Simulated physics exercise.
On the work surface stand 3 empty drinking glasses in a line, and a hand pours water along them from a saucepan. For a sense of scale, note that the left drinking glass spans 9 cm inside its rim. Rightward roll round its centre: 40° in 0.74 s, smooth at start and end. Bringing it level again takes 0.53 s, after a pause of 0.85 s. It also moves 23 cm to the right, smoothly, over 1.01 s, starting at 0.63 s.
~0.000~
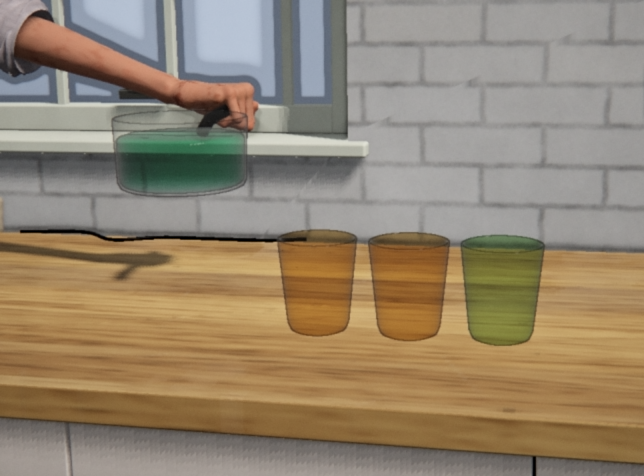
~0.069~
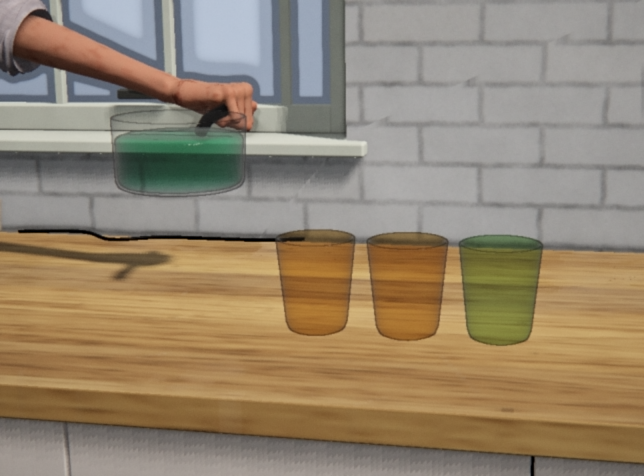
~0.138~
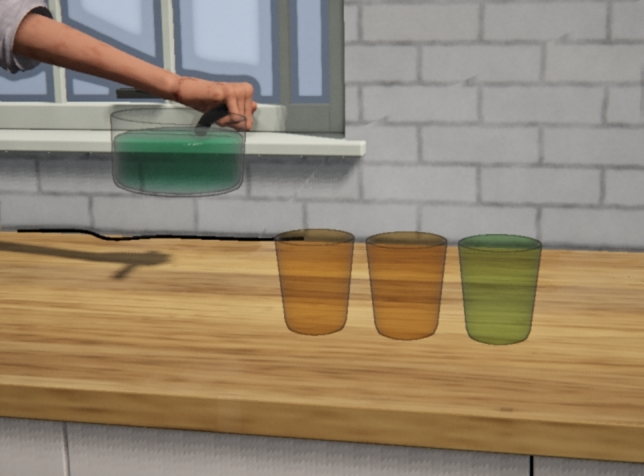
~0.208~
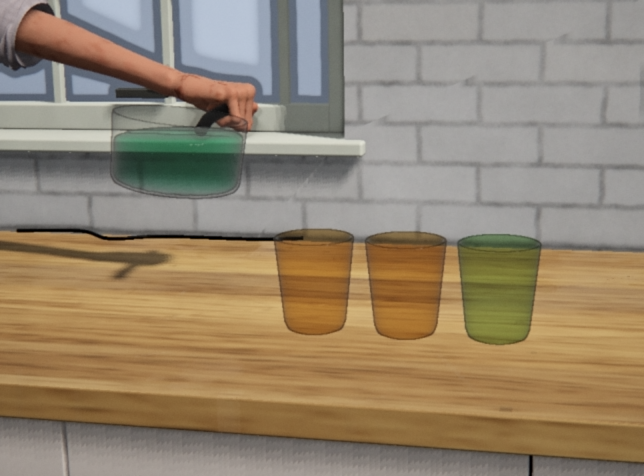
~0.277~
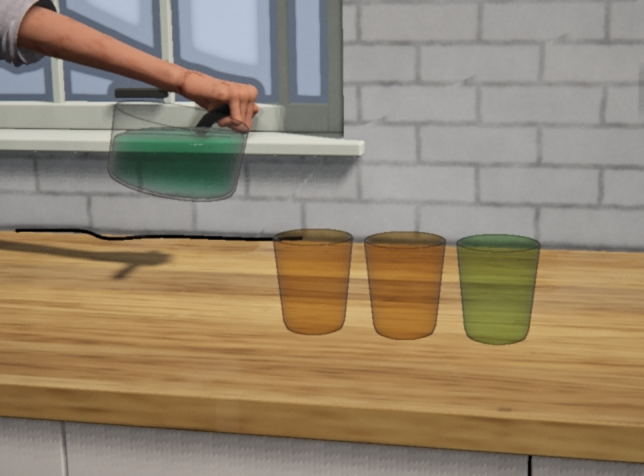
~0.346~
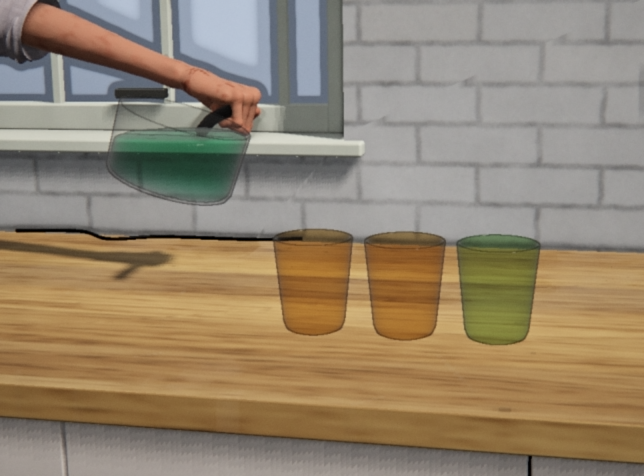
In the video, a hand holds a clear saucepan of green liquid above a wooden counter, to the left of two orange glasses and one green glass standing in a row, then gradually tilts the pan slightly to the right.
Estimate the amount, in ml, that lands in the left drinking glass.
The left drinking glass gets roughly 180 ml.
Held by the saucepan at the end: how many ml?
About 540 ml.
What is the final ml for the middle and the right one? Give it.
You'd find around 80 ml in the middle and around 170 ml on the right.
By 0.83 s the tilt is 40° and from the left they hold 95 ml, 0 ml, 0 ml, the saucepan 900 ml, and 45 ml is on the work surface.
By 1.19 s the tilt is 40° and from the left they hold 180 ml, 25 ml, 0 ml, the saucepan 755 ml, and 85 ml is on the work surface.
By 1.56 s the tilt is 40° and from the left they hold 180 ml, 80 ml, 65 ml, the saucepan 590 ml, and 140 ml is on the work surface.
By 1.96 s the tilt is 8° and from the left they hold 180 ml, 85 ml, 165 ml, the saucepan 545 ml, and 150 ml is on the work surface.
At rest from the left they hold 180 ml, 85 ml, 165 ml, the saucepan 545 ml, and 155 ml is on the work surface.
